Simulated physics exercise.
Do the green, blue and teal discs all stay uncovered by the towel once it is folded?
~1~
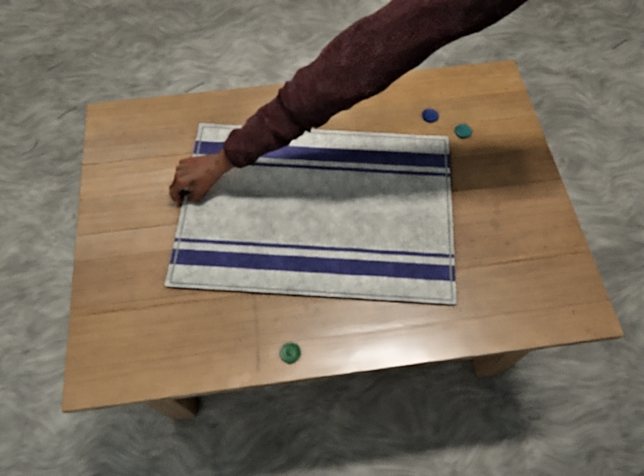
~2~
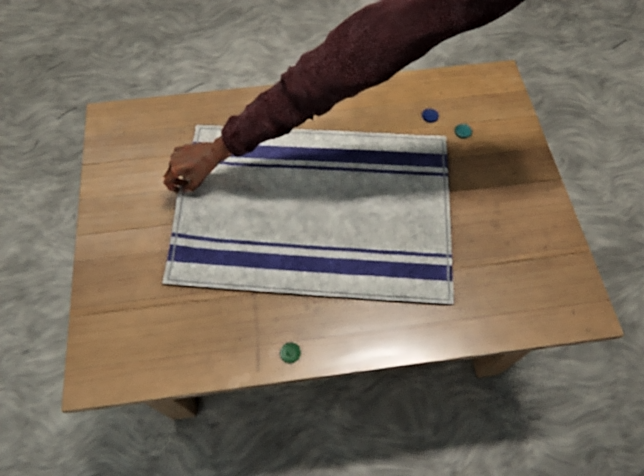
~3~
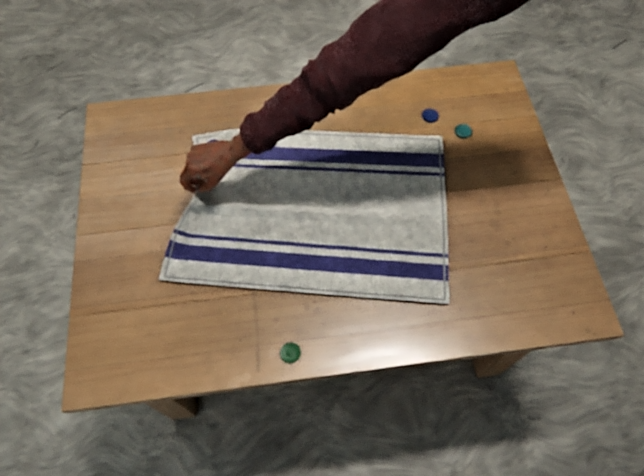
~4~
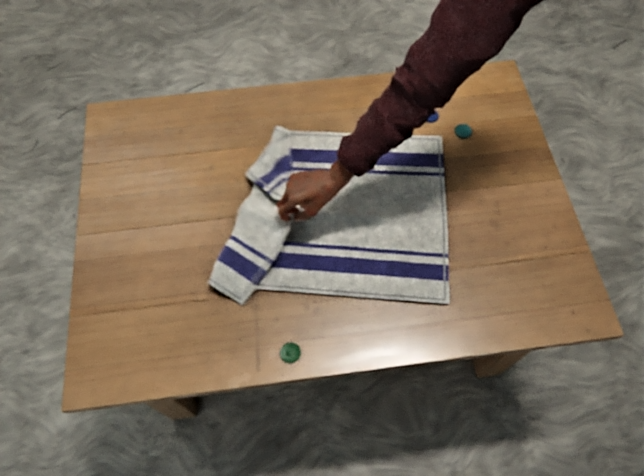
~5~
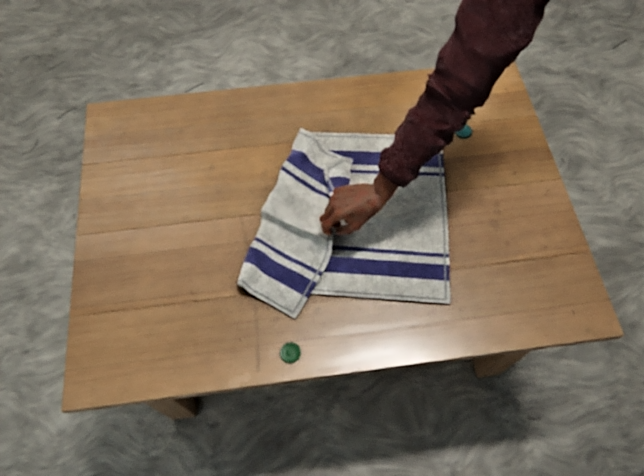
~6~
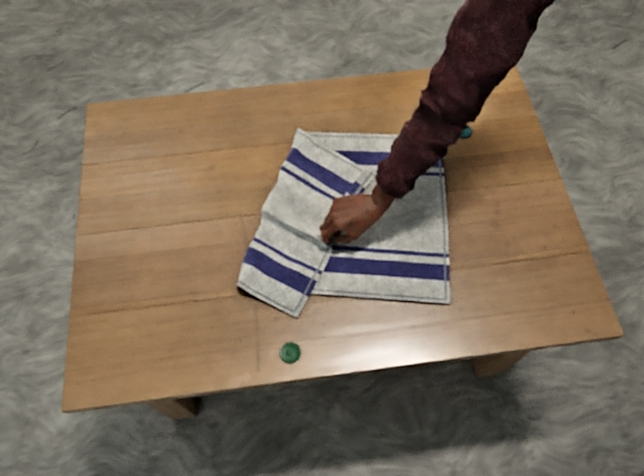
Yes, the towel covers none of them. The green one lies in the open below it, and the blue and teal ones lie beyond its upper edge, though the arm passes in front of that area.
